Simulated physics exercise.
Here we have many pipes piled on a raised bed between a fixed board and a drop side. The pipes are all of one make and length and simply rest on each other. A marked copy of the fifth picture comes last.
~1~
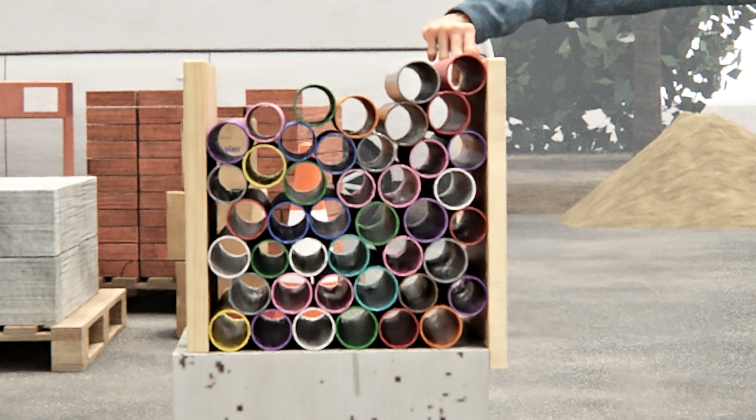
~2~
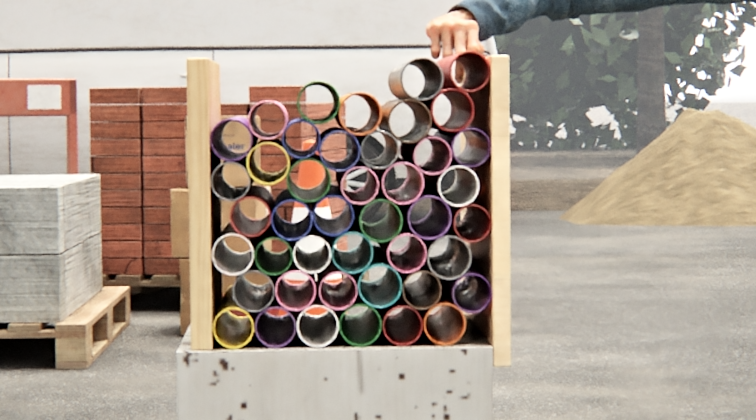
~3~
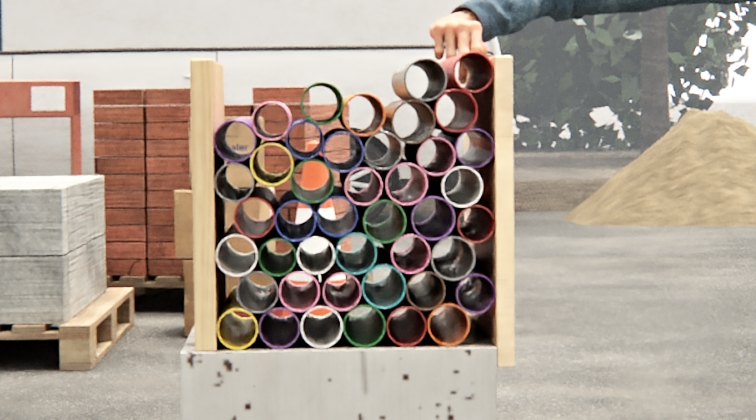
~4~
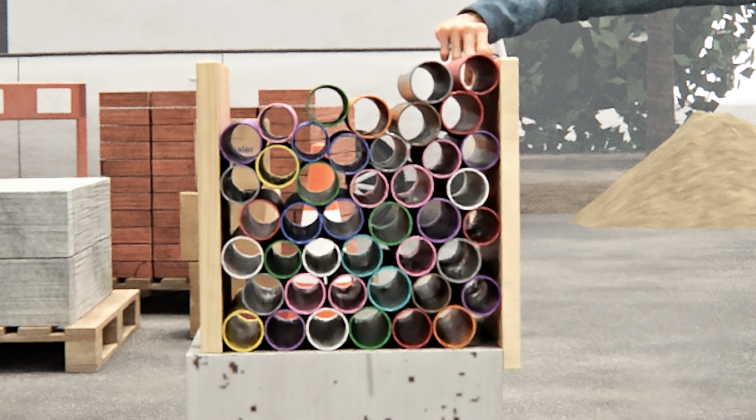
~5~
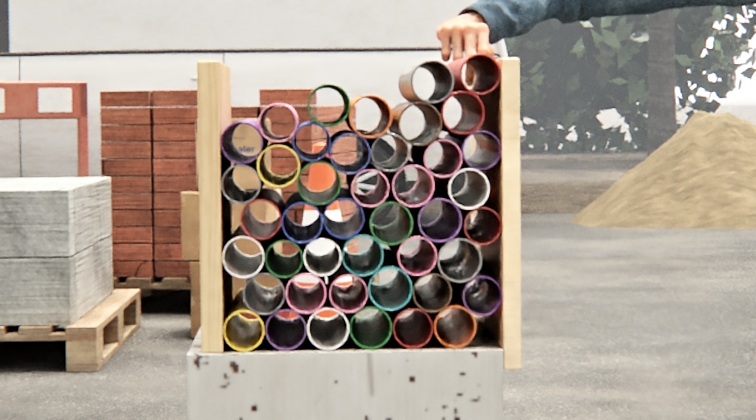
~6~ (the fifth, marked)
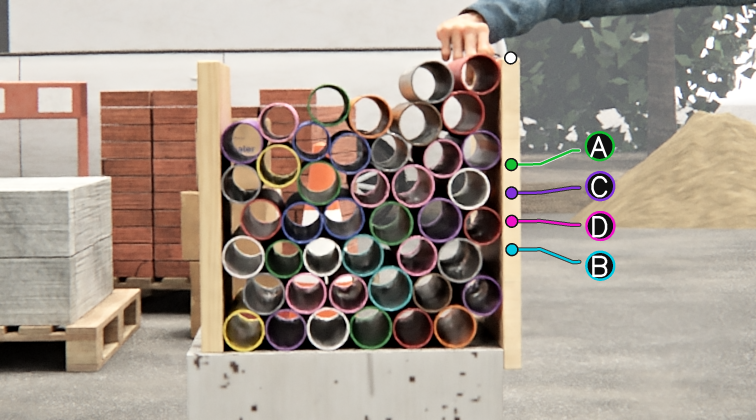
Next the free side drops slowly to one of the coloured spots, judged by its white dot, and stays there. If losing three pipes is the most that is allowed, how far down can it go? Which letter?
Lower it to A and no more.
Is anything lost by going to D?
Yes, at D.
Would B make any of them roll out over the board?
Yes.
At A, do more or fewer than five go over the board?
Fewer than five.
On the marked copy, A at (512, 164); B at (512, 249); C at (512, 193); D at (512, 222); the white dot at (511, 58).
Following A. Soon after the start, top of the board (501, 109).
Later, top of the board (502, 164).
In the end, top of the board (502, 164), one out over the board.
As for the rest, B more than three out over the board; C four out over the board; D four out over the board.
